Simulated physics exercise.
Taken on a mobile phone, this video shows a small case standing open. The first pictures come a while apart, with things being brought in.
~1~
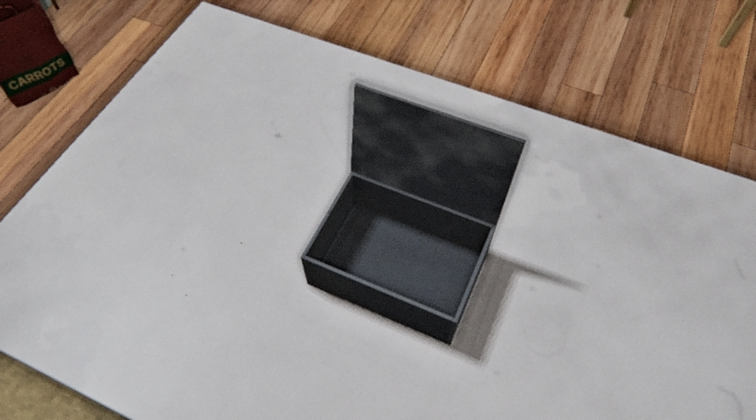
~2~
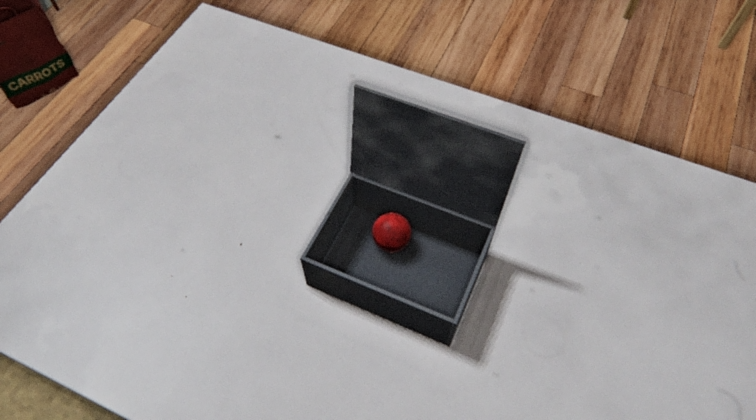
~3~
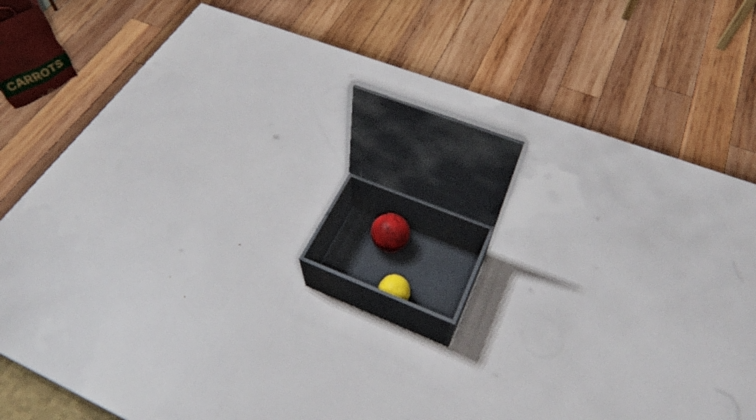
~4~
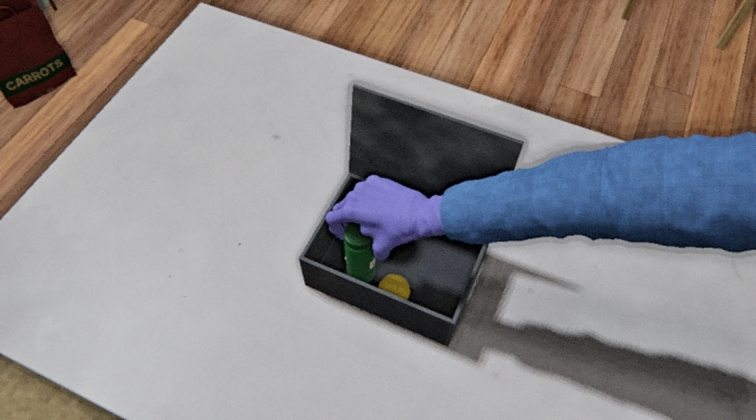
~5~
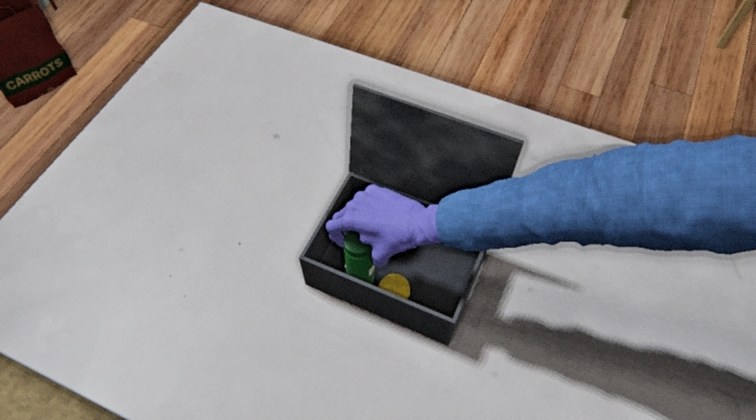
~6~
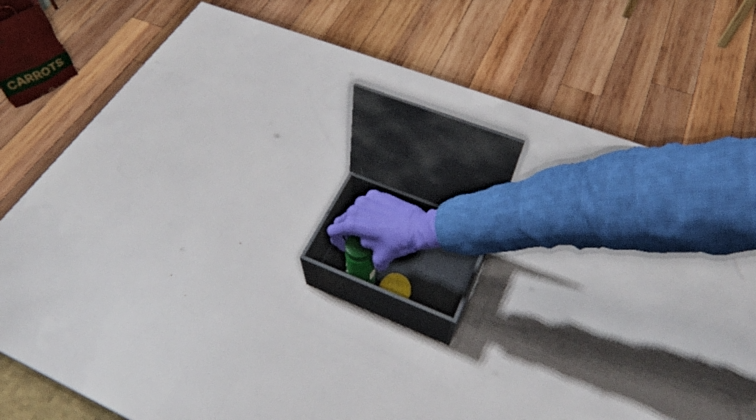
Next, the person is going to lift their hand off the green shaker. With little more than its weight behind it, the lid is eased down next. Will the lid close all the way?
No, the lid stays propped open.
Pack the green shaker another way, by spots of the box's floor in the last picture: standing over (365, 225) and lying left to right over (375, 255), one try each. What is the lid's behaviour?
First time round it drops into place, and second time round it drops into place.
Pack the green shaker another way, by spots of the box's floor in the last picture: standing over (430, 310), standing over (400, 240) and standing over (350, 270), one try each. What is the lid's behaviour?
Try 1: Lid stays raised; try 2: Lid goes down; try 3: Lid stays raised.
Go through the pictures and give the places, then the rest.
In the first picture, the last thing is not in view yet.
In the second picture, the last thing is not in view yet; red ball (392, 233).
In the third picture, the last thing is not in view yet; red ball (391, 233).
The fourth picture shows still above its spot; green shaker (360, 253).
The fifth picture shows still above its spot; green shaker (360, 260).
The sixth picture shows put in, still held; green shaker (361, 264).
Then, 1.40 s later than the last frame, lid 72° above the rim.
Then, 1.80 s later than the last frame, lid 40° above the rim.
When it is over, lid 18° above the rim; all 3 as before. End places, in pixels of the last picture, green shaker near (361, 264).
